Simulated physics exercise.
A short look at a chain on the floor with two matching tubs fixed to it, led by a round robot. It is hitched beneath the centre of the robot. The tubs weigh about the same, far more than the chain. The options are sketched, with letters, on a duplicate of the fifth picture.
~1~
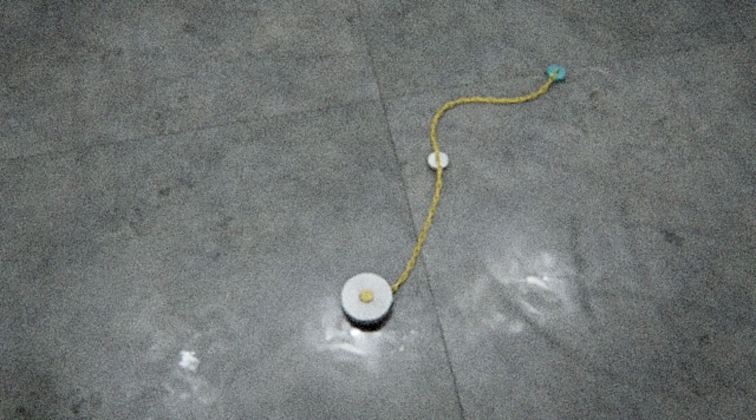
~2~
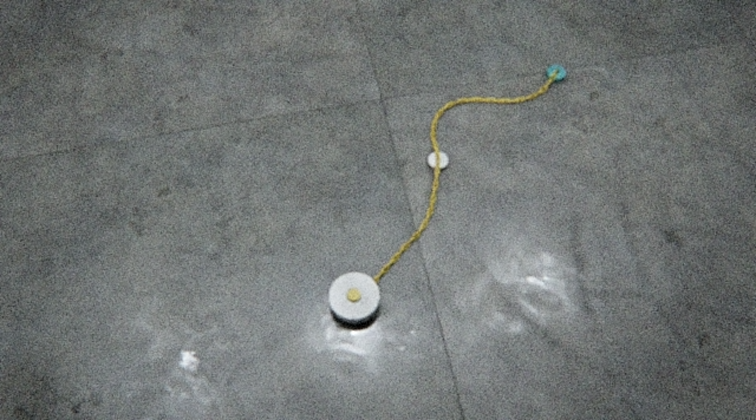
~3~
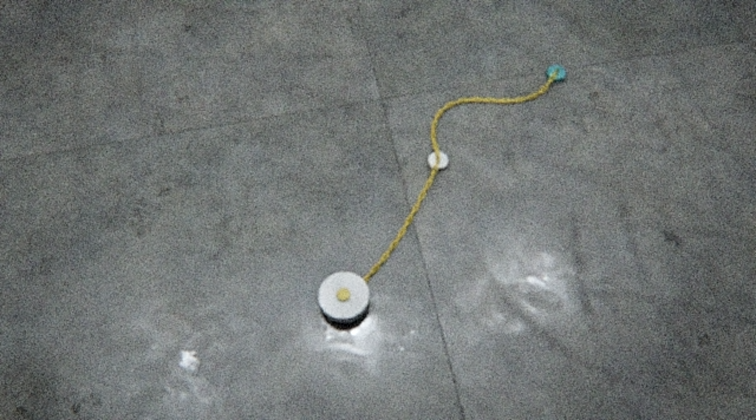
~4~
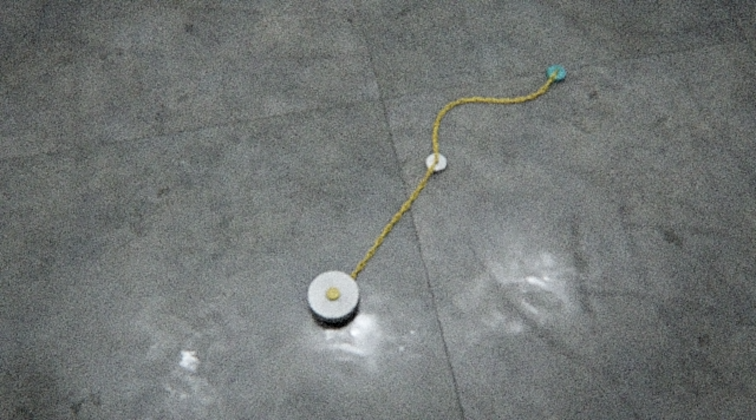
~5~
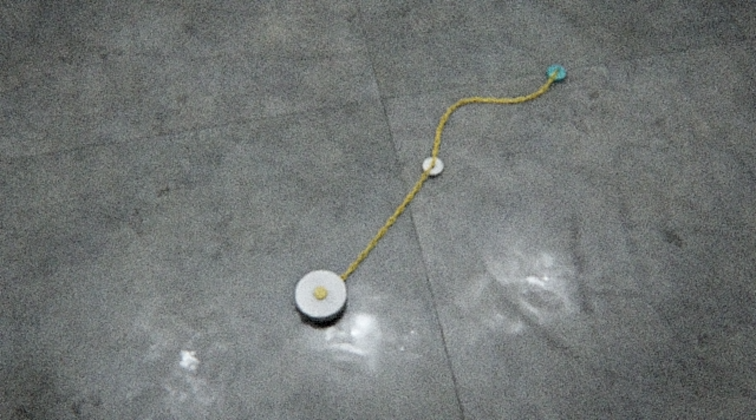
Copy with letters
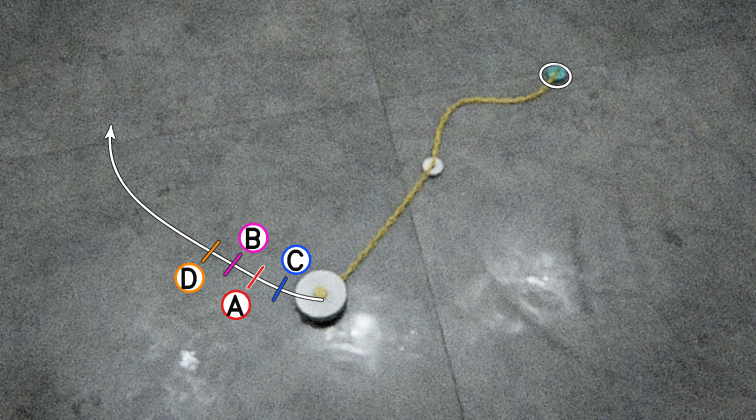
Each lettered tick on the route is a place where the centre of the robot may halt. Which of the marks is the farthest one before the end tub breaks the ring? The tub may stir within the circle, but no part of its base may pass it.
Up to mark A.
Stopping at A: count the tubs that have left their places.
By then, one.
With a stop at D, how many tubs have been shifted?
Two.
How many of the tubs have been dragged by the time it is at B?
Two.
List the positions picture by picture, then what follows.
In the first frame, white tub (438, 161); robot (367, 299); turquoise tub (556, 73).
In the second frame, robot (354, 299); turquoise tub (556, 73).
In the third frame, robot (344, 298); turquoise tub (556, 73).
In the fourth frame, robot (334, 297); white tub (436, 163); turquoise tub (556, 73).
In the fifth frame, robot (321, 296); white tub (433, 167); turquoise tub (556, 73).
On the marked copy, A at (256, 277); B at (233, 264); C at (280, 289); D at (211, 252); the ring at (556, 76); the route from (322, 300) via (175, 230) to (111, 126).
Taking A. A third of the way, robot (295, 292); turquoise tub (556, 73); white tub (425, 174).
Two thirds of the way, robot (273, 283); turquoise tub (556, 73); white tub (419, 180).
When it is over, robot (254, 274); turquoise tub (555, 74); white tub (412, 183); the ringed tub at the far end is still in its ring.
As for the rest, B drags the last tub to (548, 79); C is safe but short; D drags the last tub to (539, 85).
